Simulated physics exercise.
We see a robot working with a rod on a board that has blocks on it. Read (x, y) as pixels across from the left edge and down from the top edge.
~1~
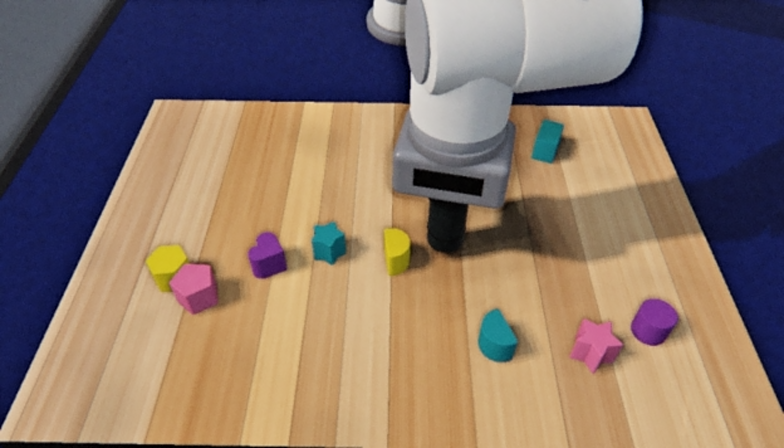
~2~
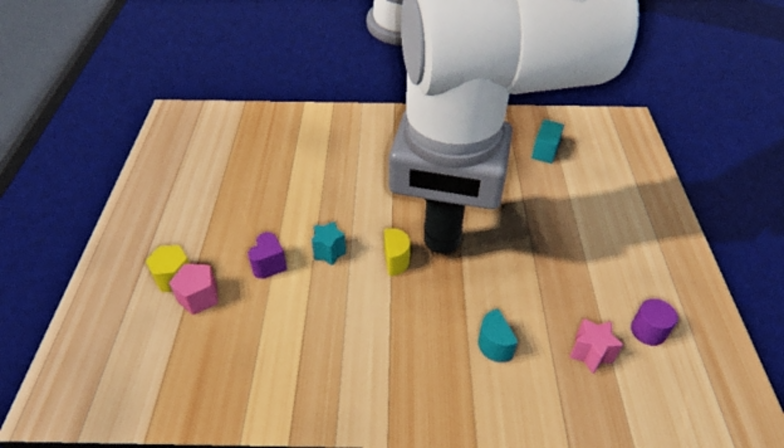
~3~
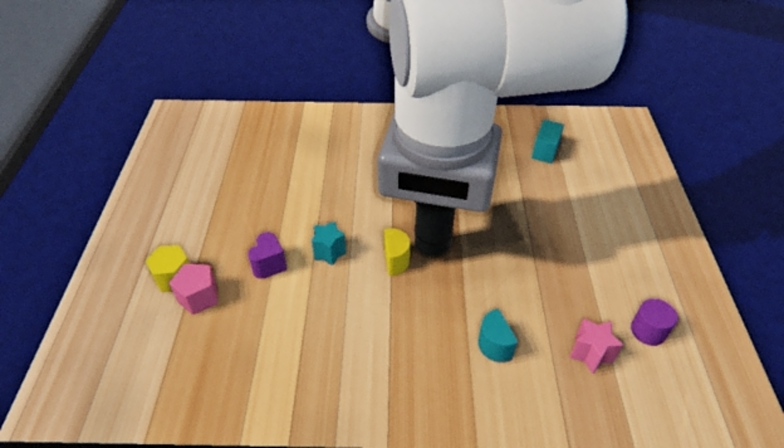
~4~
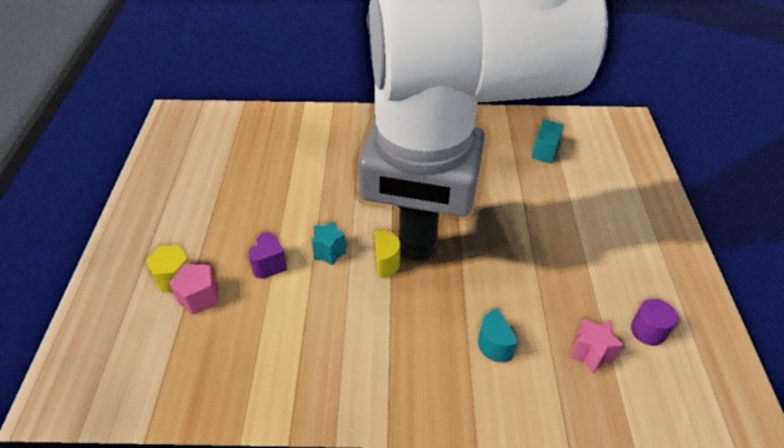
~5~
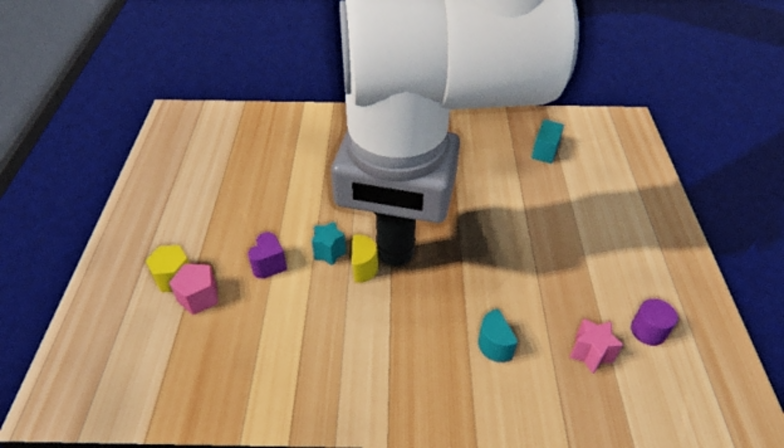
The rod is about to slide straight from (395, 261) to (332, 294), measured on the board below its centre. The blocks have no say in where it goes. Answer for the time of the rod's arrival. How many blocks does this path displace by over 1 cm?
Blocks that move over 1 cm: One.
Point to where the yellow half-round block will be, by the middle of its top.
The middle of the upper face of the yellow half-round block will lie at about (297, 264) in the picture.
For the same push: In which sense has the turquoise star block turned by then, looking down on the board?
Short answer: Clockwise.
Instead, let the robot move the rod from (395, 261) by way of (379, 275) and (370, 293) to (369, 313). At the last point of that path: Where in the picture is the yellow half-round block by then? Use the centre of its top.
Roughly at (337, 261).
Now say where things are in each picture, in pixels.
The first picture shows rod tip (445, 240); block tops, purple heart block (266, 246); turquoise star block (327, 233); yellow half-round block (397, 241).
The second picture shows rod (442, 241); blocks unchanged.
The third picture shows rod (433, 243); blocks unchanged.
The fourth picture shows rod (417, 247); yellow half-round block (387, 244).
The fifth picture shows rod (396, 253); purple heart block (266, 246); turquoise star block (327, 233); yellow half-round block (364, 249).
What follows on the original path. Halfway along, rod (364, 269); yellow half-round block (329, 259), turned 35° clockwise.
At the end, rod (331, 286); purple heart block in place; turquoise star block (323, 235), turned 25° clockwise; yellow half-round block (297, 264), turned 85° clockwise.
